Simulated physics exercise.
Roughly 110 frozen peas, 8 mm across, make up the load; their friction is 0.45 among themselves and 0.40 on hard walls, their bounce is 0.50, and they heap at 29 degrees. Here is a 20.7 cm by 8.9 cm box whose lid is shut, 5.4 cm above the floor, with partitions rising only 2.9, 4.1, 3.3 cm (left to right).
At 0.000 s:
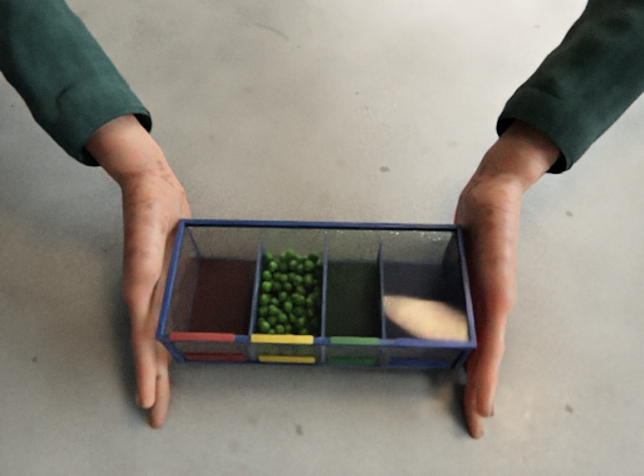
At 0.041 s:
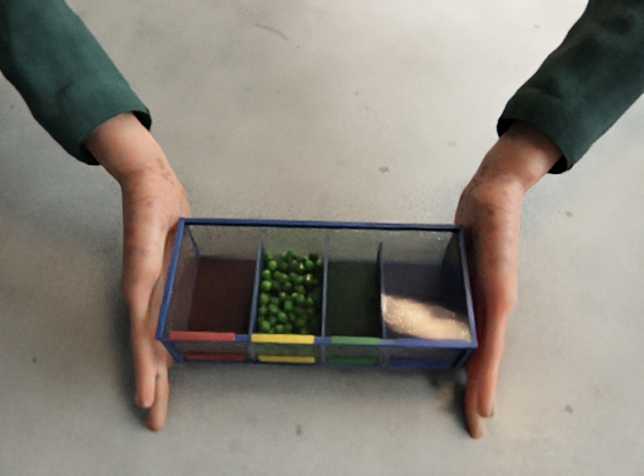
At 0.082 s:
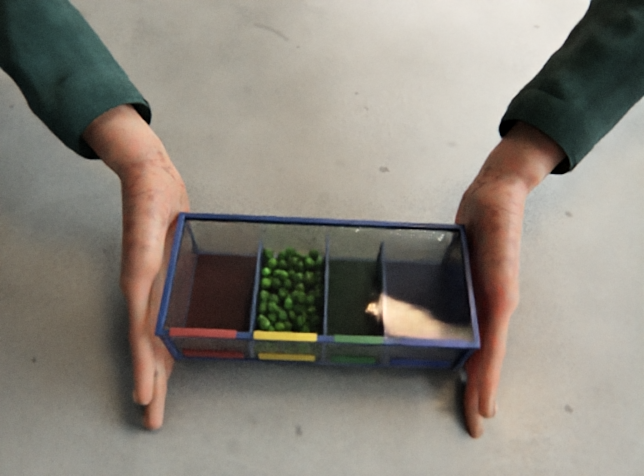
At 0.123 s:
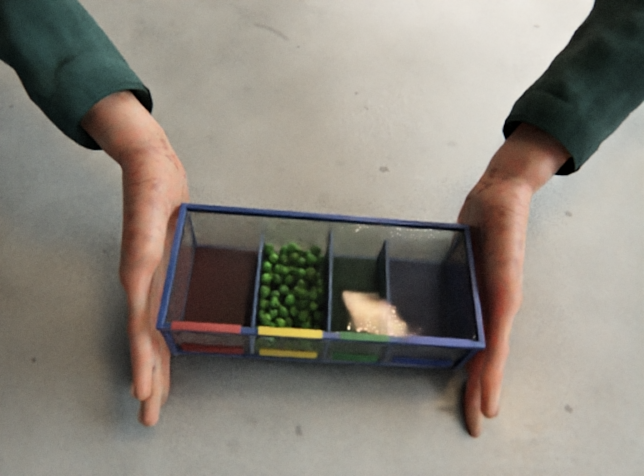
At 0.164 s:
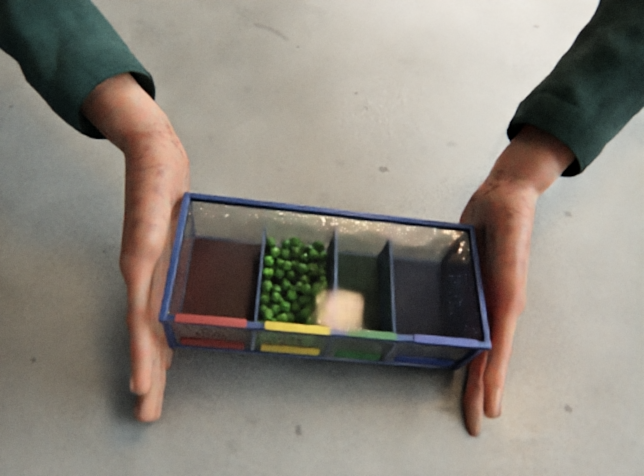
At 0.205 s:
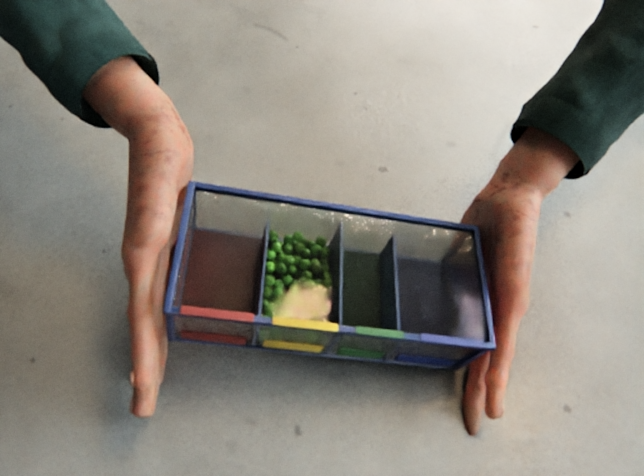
Over a pale grey surface, two green-sleeved hands tilted a divided clear box, its right end dipping slightly, while a pale lump slid left from the far-right section to the green peas.
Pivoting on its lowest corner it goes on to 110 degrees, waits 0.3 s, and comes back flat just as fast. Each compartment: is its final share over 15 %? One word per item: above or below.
In order - red: Below; blue: Above; green: Below; yellow: Above.
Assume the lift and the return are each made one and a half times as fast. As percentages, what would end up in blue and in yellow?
I'd expect blue at 25 percent and yellow at 70 percent.
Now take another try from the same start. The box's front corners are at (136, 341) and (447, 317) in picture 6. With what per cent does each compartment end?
Per cent by compartment: Red 100, blue 0, green 0, yellow 0.
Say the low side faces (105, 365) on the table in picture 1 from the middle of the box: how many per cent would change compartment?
Around 95 percent of them.
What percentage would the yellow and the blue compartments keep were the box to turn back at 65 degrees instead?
With that change, yellow ends at 100 percent while blue ends at 0 percent.
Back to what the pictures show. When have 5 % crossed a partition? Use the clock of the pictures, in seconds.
Close to the 1.15 s mark.
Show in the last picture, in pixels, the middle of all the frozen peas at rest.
When it all comes to rest, the middle is near (317, 306).
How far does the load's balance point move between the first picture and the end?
About 4.5 cm.
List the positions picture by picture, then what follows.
Box tilt 0 degrees, front corners at (163, 335) and (469, 343); yellow 100 %, in the first frame.
Box tilt 1 degrees, front corners at (163, 334) and (470, 343), in the second frame.
Box tilt 3 degrees, front corners at (163, 330) and (473, 343), in the third frame.
Box tilt 6 degrees, front corners at (164, 324) and (478, 343), lowest corner right back, in the fourth frame.
Box tilt 10 degrees, front corners at (167, 316) and (483, 343), lowest corner right back, in the fifth frame.
Box tilt 14 degrees, front corners at (171, 308) and (488, 344), lowest corner right back; yellow 100 %. The box's pace is about 95 degrees a second, in the sixth frame.
Then, at 1.40 s, tilt 110 degrees; blue 30 %, yellow 70 %.
After 2.20 s, tilt 57 degrees; blue 35 %, green 10 %, yellow 60 %.
Then, at 3.01 s, tilt 0 degrees; blue 35 %, green 5 %, yellow 60 %.
In the end, at 3.7 s, red 0 %, blue 35 %, green 5 %, yellow 60 %.
